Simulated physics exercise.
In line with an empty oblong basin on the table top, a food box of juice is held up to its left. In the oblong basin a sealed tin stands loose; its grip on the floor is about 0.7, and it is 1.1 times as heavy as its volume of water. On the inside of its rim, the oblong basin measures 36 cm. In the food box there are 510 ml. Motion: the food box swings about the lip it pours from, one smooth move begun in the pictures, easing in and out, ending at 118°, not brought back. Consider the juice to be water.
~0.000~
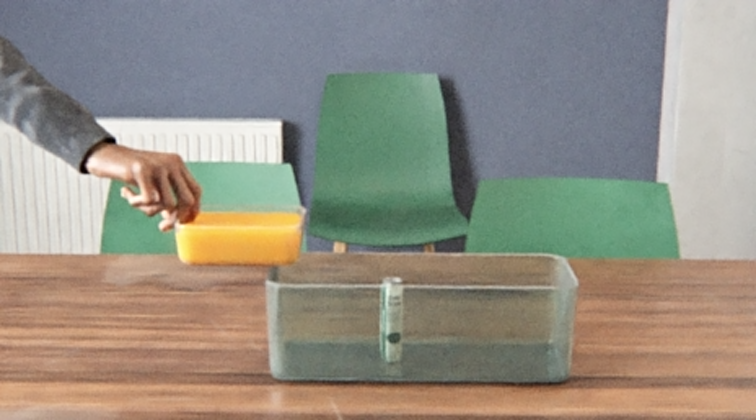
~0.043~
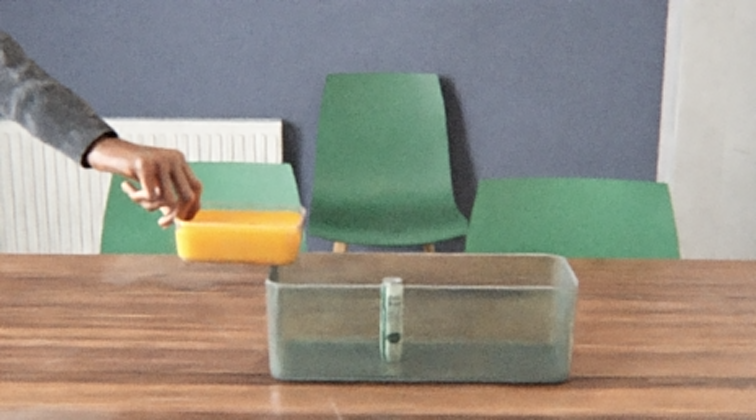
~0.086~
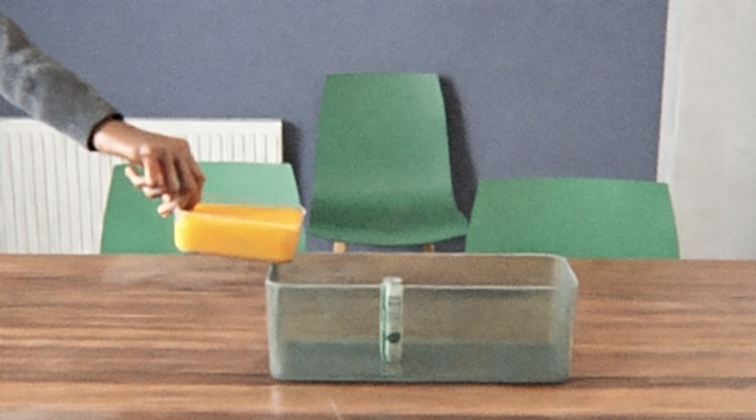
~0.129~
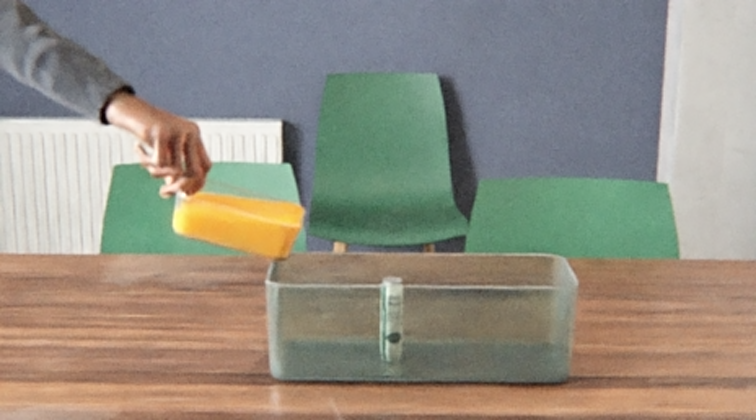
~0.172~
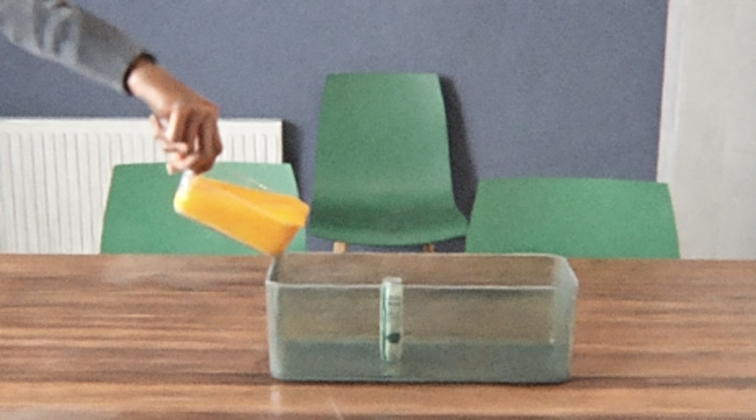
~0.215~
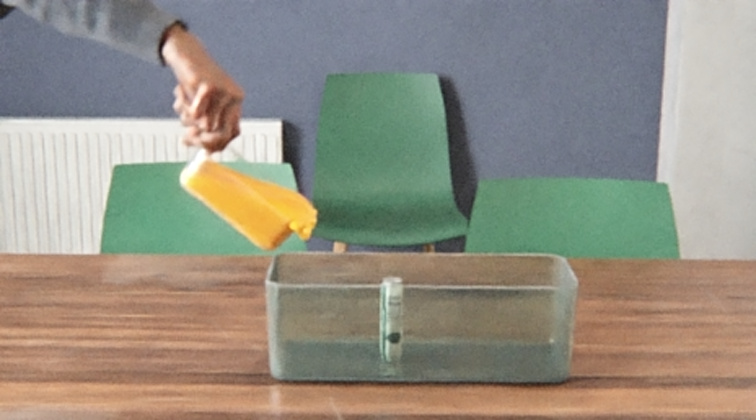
At a wooden table, a hand steadily tilts a box of orange juice rightward beside a glass basin.
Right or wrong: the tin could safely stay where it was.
Wrong, it goes over.
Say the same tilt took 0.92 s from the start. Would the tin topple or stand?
In that case the tin overturns.
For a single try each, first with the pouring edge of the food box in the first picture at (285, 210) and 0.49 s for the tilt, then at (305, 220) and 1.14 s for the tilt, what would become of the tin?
Trial 1 - tin tips; trial 2 - tin tips.
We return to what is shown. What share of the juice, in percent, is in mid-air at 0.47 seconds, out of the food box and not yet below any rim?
Some 40 per cent, I reckon.
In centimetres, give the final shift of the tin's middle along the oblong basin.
Net tin displacement: Roughly 6.5 cm.
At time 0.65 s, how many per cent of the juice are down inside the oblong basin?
Around 98 in a hundred.
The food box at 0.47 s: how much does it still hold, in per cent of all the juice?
Around 8 in a hundred.
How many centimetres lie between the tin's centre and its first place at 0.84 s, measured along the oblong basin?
The tin is about 6 cm from where it started.
By 0.47 s the tilt is 111° and 8 per cent is still to pour; the tin stands where it began.
By 0.65 s the tilt is 118° and 0 per cent is still to pour; the tin lies on its side.
By 0.84 s the tilt is 118° and 0 per cent is still to pour; the tin lies on its side.
By 1.05 s the tilt is 118° and 0 per cent is still to pour; the tin lies on its side.
At rest the tin lies on its side.
